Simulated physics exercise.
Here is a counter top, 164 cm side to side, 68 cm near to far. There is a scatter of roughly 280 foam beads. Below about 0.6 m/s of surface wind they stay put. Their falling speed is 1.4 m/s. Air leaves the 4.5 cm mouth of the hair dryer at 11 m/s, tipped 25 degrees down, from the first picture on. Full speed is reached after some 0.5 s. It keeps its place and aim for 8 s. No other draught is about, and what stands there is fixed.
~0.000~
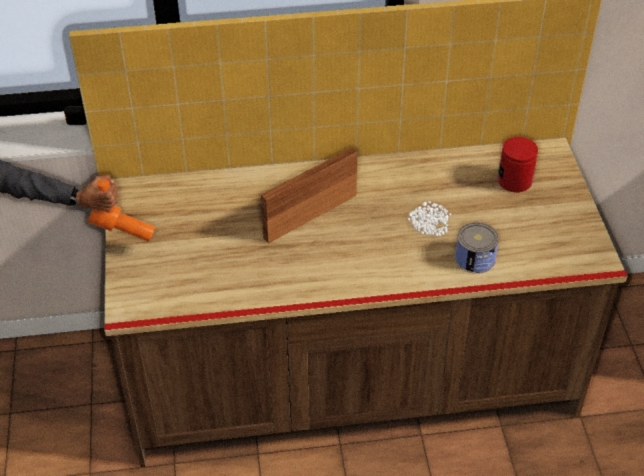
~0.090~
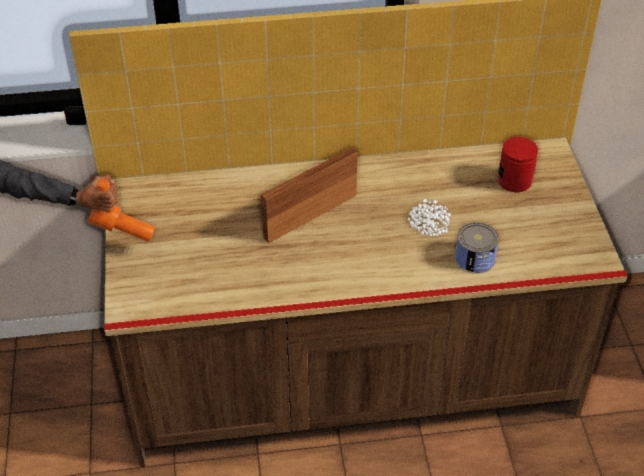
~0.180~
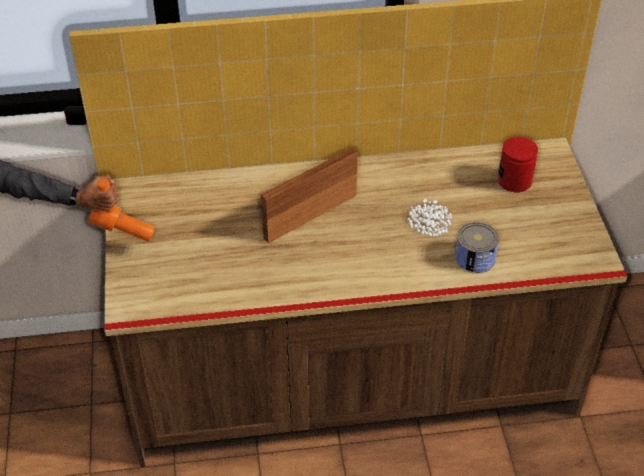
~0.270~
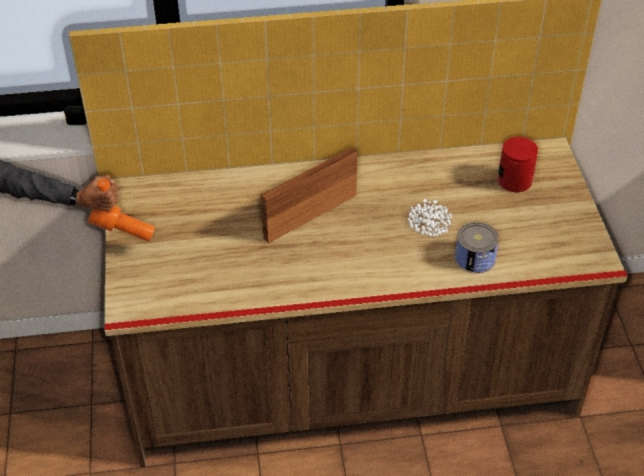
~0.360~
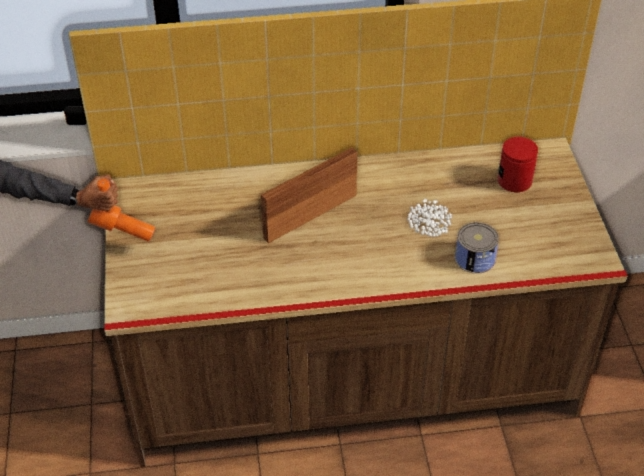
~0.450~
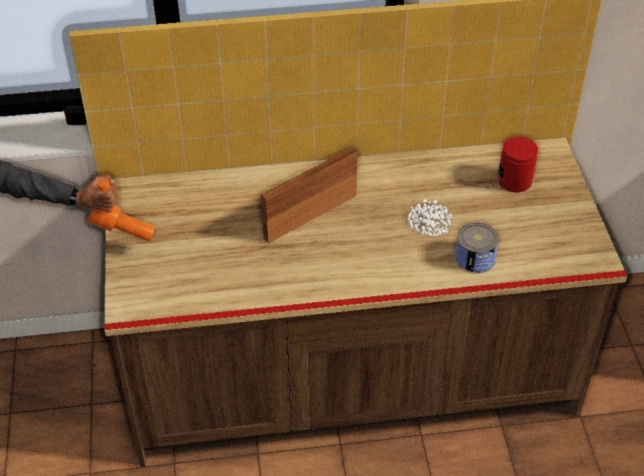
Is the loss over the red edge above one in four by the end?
Answer: No.
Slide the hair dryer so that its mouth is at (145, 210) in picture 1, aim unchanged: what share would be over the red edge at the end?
In that case some 0 per cent.
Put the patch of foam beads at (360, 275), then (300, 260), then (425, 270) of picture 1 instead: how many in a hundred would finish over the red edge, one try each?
In turn about 90 %, 50 %, 70 %.
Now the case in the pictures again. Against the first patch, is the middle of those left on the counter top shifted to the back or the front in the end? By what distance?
Towards the back, some 10 cm.
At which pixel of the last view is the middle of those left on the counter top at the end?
Around (542, 188).
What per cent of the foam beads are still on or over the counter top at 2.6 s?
Some 40 per cent.
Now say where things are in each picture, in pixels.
In the first frame, the middle of the foam beads is near (428, 221), none has stirred yet and the mouth of the hair dryer is at (152, 234).
In the second frame, the middle of the foam beads is near (428, 219), none has stirred yet and the red edge is centred on (372, 303).
In the third frame, the middle of the foam beads is near (429, 217), none has stirred yet, the top of a tin is at (478, 237) and the top of a jar is at (520, 148).
In the fourth frame, the middle of the foam beads is near (429, 217) and none has stirred yet.
In the fifth frame, the middle of the foam beads is near (429, 217) and none has stirred yet.
In the sixth frame, the middle of the foam beads is near (429, 217) and none has stirred yet.
After 1.6 s, 84 % are on the move or not yet settled, 0 % are over the red edge; the middle of those still in play is near (528, 194).
After 2.6 s, 41 % are on the move or not yet settled, 0 % are over the red edge; the middle of those still in play is near (538, 188).
After 4.4 s, 24 % are on the move or not yet settled, 0 % are over the red edge; the middle of those still in play is near (542, 188).
After 8.0 s, at the end, 0 % are over the red edge; the middle of those still in play is near (542, 188).
